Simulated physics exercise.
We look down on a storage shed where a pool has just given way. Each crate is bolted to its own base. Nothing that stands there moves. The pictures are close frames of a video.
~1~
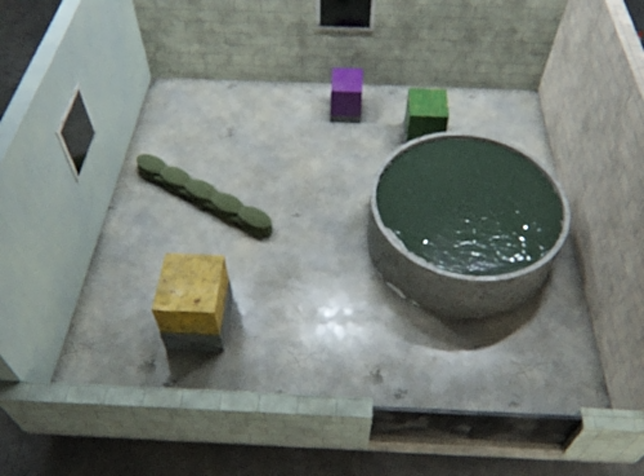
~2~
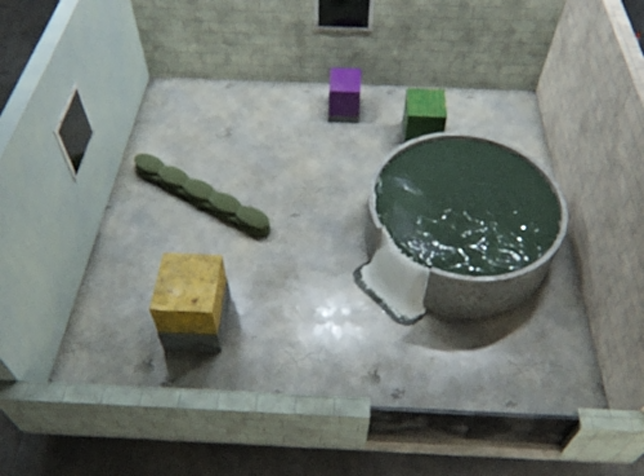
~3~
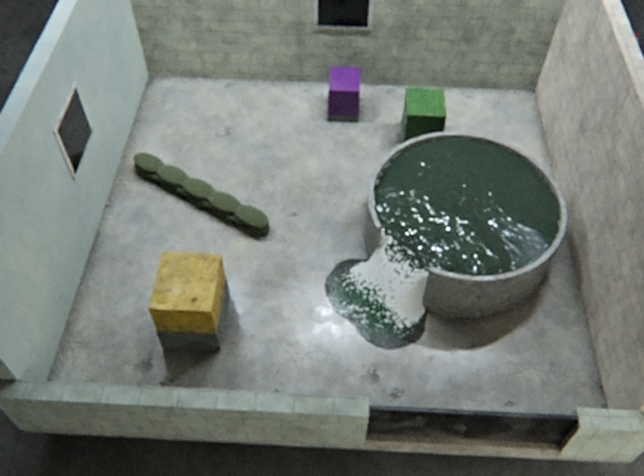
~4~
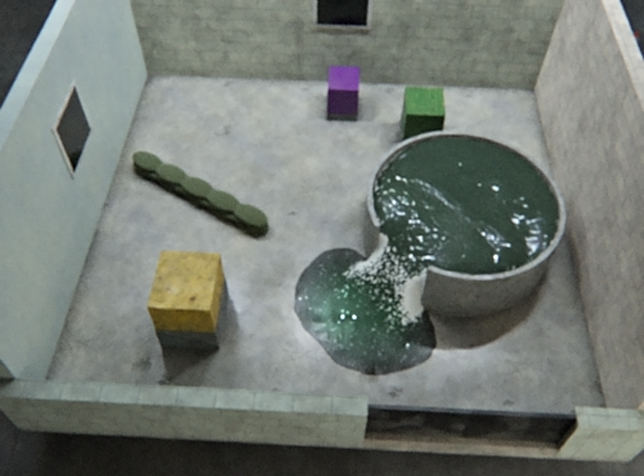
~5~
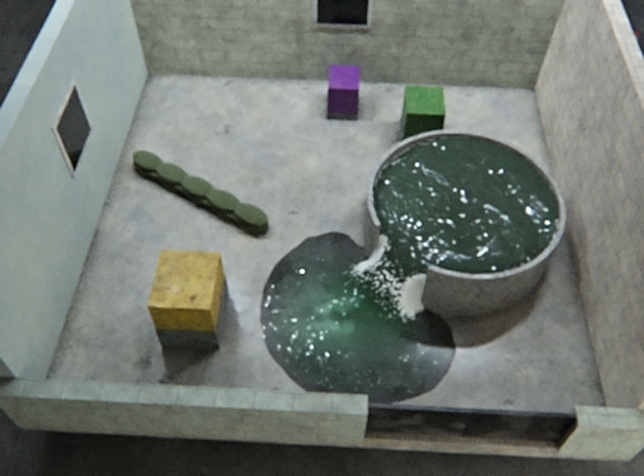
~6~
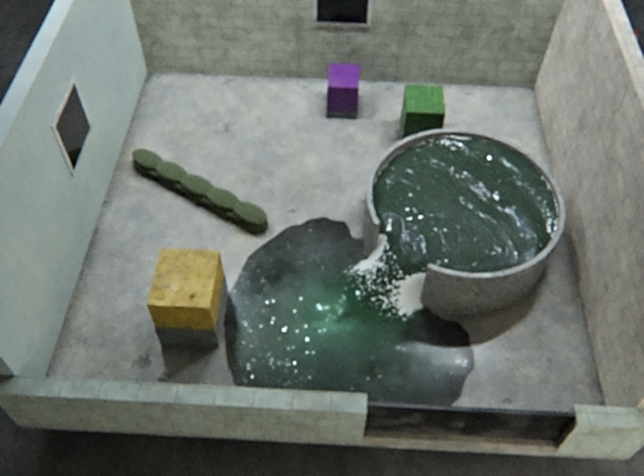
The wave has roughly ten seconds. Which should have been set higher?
One by one: The purple crate stays dry; the green crate stays dry; the yellow crate stays dry.
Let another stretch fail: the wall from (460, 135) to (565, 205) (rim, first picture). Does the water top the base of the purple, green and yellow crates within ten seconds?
The purple one is soaked, the green one is soaked, the yellow one remains dry.
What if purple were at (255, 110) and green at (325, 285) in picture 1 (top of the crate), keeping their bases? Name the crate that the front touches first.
It is the green crate.
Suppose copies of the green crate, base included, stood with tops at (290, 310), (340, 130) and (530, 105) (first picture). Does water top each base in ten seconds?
One after the other: Gets wet, is spared, escapes it.
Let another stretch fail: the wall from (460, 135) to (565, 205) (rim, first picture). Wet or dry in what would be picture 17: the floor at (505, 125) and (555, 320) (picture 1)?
In turn: Awash, flooded.
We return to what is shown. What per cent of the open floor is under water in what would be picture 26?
Close to 50 %.
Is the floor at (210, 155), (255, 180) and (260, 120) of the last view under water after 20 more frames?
As listed: Clear, dry, no water.
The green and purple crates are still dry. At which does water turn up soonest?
I say the purple-painted one.
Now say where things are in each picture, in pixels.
In the first picture, still water in the round tank at (468, 203).
In the second picture, the front is at (360, 273), out from the gap at (398, 275).
In the third picture, the front is at (384, 342), out from the gap at (397, 276).
In the fourth picture, water pours out at (396, 276) and has run to (343, 359).
In the fifth picture, water pours out at (396, 275) and has run to (309, 385).
In the sixth picture, the front is at (244, 385), out from the gap at (395, 273).
A moment on, water covers 25 % of the floor; the purple crate not reached, the green crate not reached, the yellow crate water round its plinth.
Next, water covers 35 % of the floor; the purple crate not reached, the green crate not reached, the yellow crate water round its plinth.
Then, water covers 50 % of the floor; the purple crate not reached, the green crate not reached, the yellow crate water round its plinth.
Later, water covers 70 % of the floor; the purple crate water round its plinth, the green crate not reached, the yellow crate water round its plinth.
In the end, water covers 95 % of the floor; the purple crate stayed above the water, the green crate stayed above the water, the yellow crate stayed above the water.
